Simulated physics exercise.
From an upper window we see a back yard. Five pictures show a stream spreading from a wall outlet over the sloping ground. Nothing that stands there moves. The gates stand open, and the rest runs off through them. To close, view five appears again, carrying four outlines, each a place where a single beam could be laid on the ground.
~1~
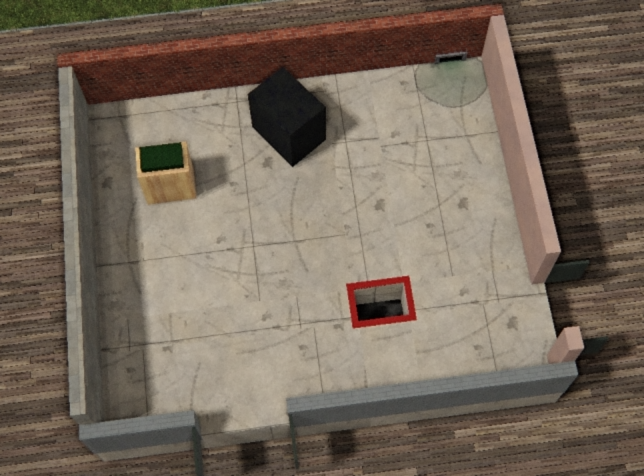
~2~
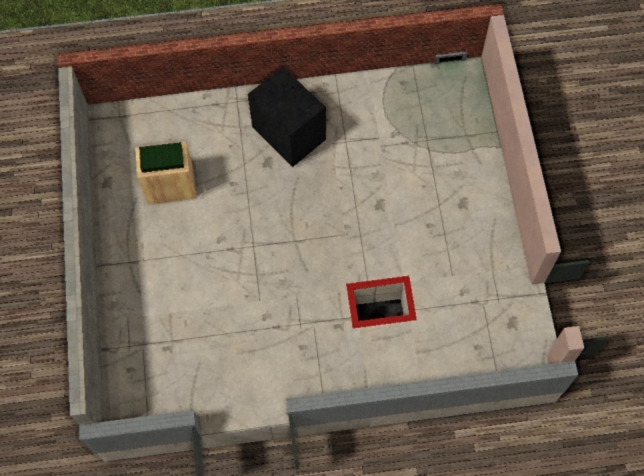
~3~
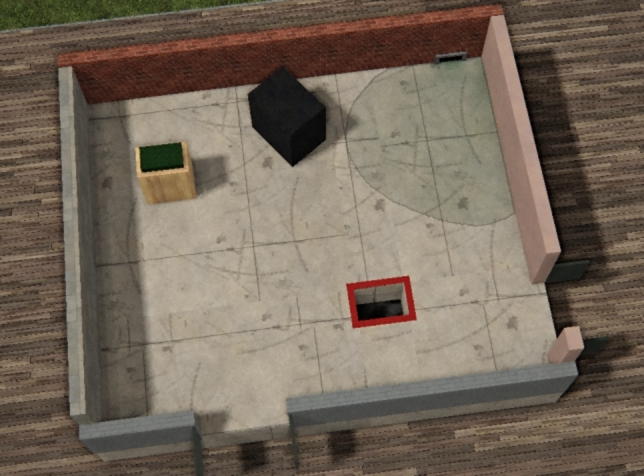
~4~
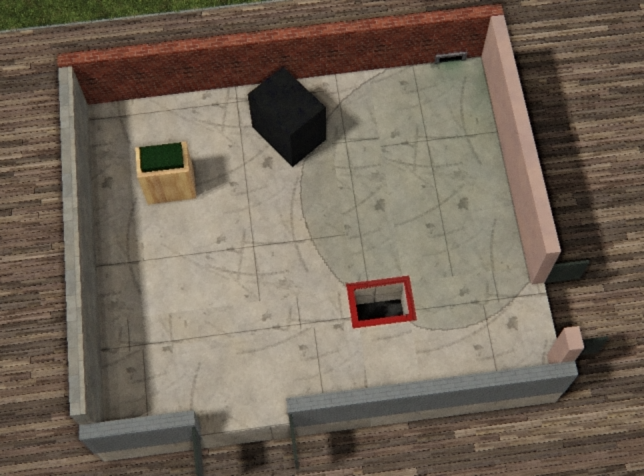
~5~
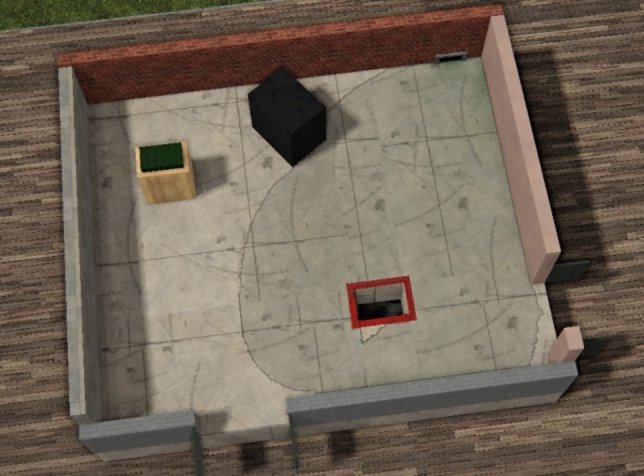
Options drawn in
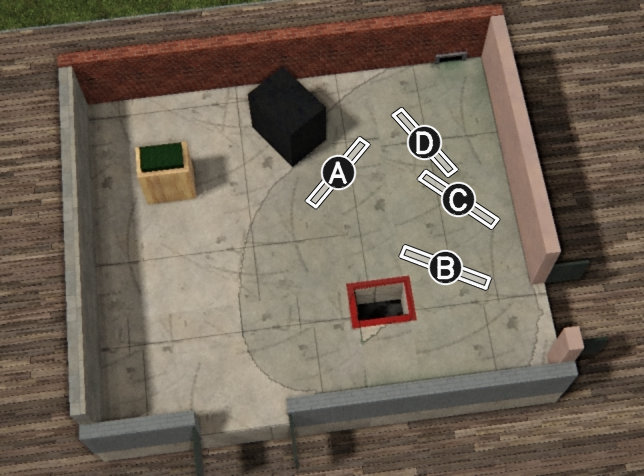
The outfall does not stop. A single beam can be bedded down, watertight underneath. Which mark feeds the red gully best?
A.
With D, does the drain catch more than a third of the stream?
No, it does not.
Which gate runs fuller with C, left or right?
More leaves on the left.
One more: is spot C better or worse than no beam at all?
Spot C is worse.
In white, A from (311, 203) to (363, 141); B from (403, 251) to (487, 283); C from (422, 175) to (494, 223); D from (397, 112) to (451, 172).
If A is chosen, about 32 % of the stream goes into the red gully, about 65 % out by the gates.
If B is chosen, about 13 % of the stream goes into the red gully, about 83 % out by the gates.
If C is chosen, about 13 % of the stream goes into the red gully, about 84 % out by the gates.
If D is chosen, about 13 % of the stream goes into the red gully, about 83 % out by the gates.
